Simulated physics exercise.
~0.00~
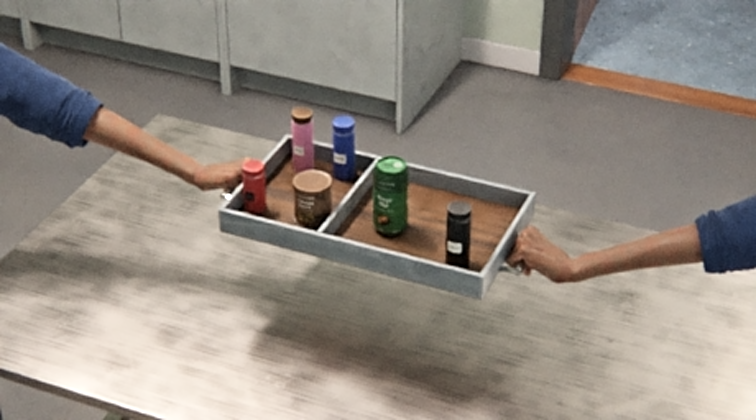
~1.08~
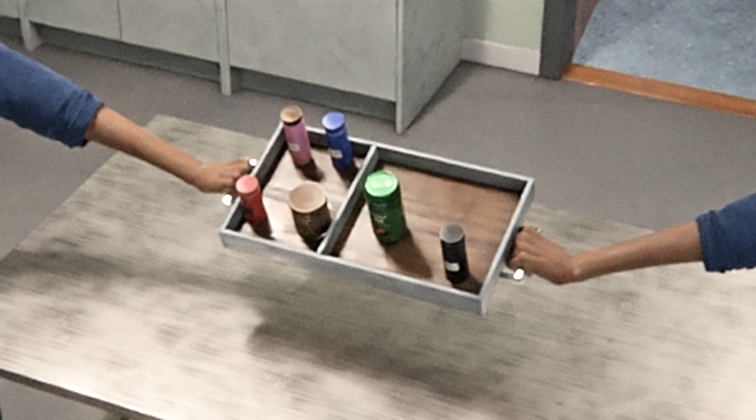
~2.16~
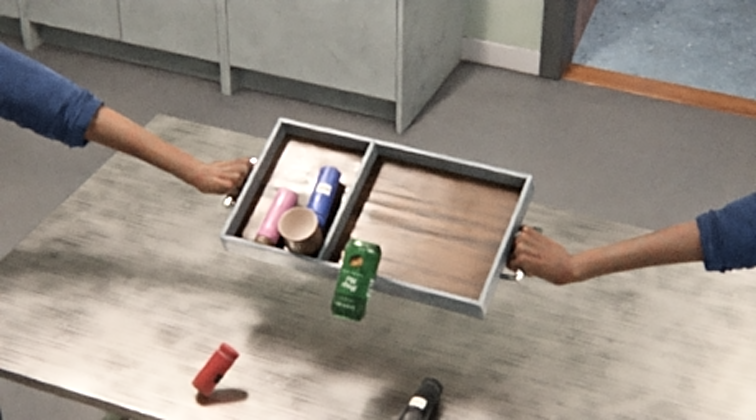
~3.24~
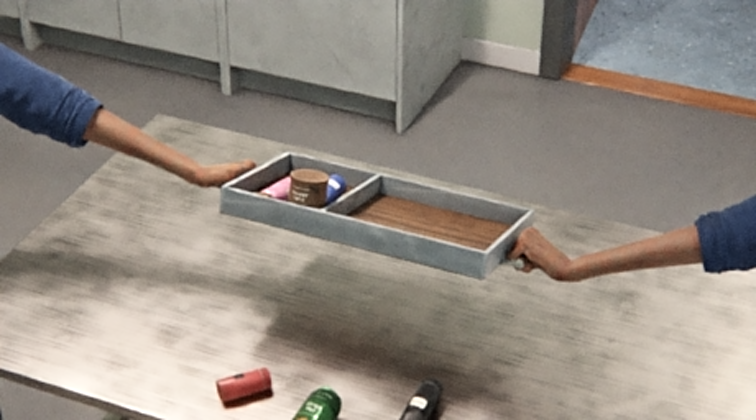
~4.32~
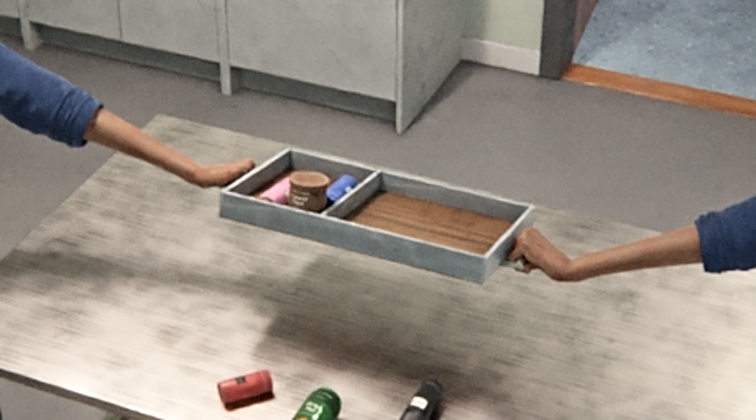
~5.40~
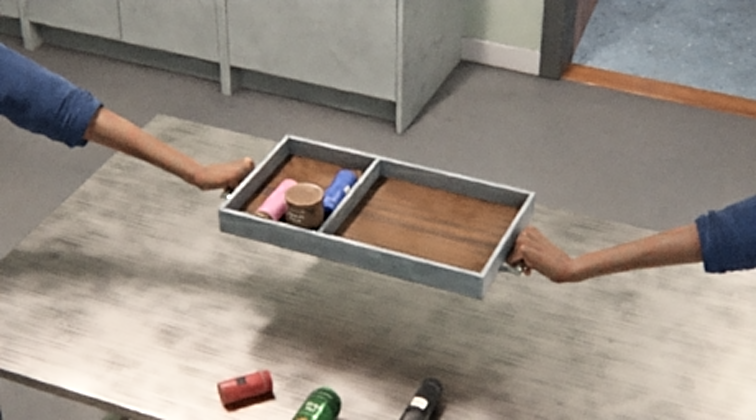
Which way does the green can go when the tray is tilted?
It moves down, tumbling over the near edge of the tray and ending on its side on the table below.
